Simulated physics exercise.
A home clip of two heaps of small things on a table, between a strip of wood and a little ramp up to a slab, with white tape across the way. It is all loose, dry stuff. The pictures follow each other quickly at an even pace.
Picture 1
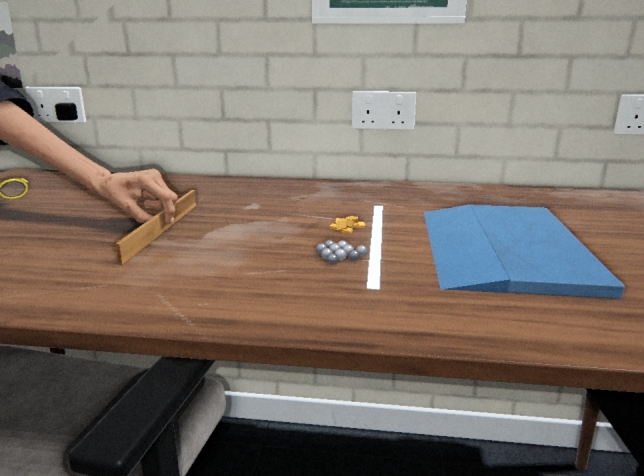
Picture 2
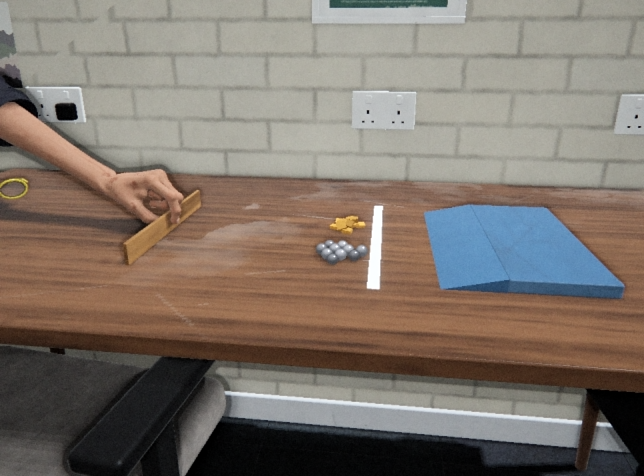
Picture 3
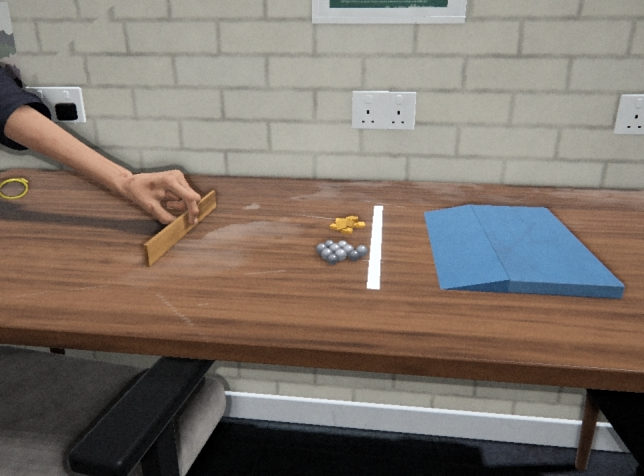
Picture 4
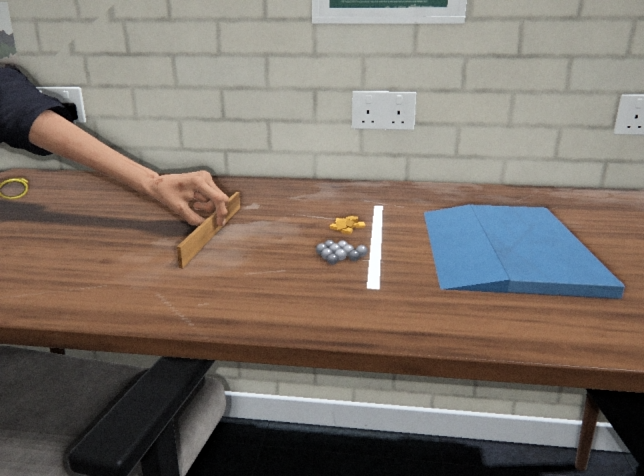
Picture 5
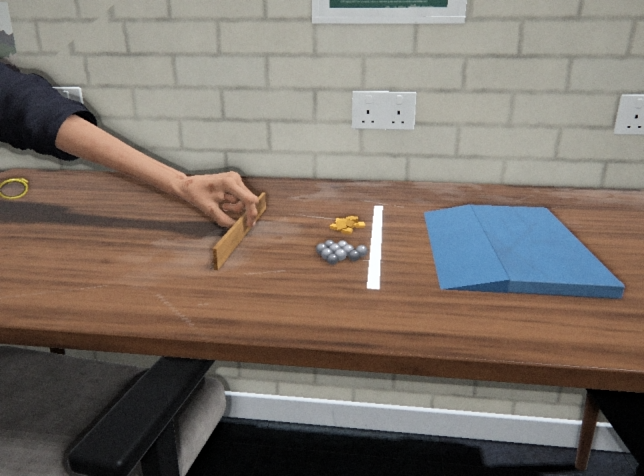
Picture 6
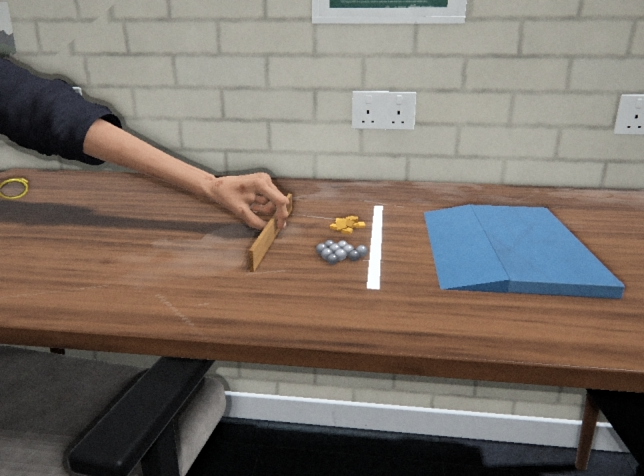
On a wooden table by a brick wall, a hand slides a wood strip rightward, nearing still piles of silver balls and yellow bits.
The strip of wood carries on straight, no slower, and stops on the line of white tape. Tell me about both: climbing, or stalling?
In the end the nearer lot sends pieces over the top, and the farther lot falls short of the top.
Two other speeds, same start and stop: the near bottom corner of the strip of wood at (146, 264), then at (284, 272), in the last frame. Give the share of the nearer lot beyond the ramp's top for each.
In turn 0 and 100 in a hundred.
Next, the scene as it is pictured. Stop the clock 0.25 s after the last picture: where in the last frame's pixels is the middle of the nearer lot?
Close to (441, 254).
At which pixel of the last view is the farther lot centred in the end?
Close to (432, 227).
Then, 0.12 s on from there, strip of wood still moving, near (338, 220); nearer lot the whole lot short of the ramp; farther lot the whole lot short of the ramp.
Then, 0.25 s on from there, strip of wood stopped at the white tape; nearer lot near half on the ramp, near half short of the ramp; farther lot the whole lot short of the ramp.
Then, 0.53 s on from there, strip of wood stopped at the white tape; nearer lot the whole lot past the top; farther lot near half on the ramp, near half short of the ramp.
In the end, strip of wood stopped at the white tape; nearer lot the whole lot past the top; farther lot none at all past the top, near half on the ramp, near half short of the ramp.
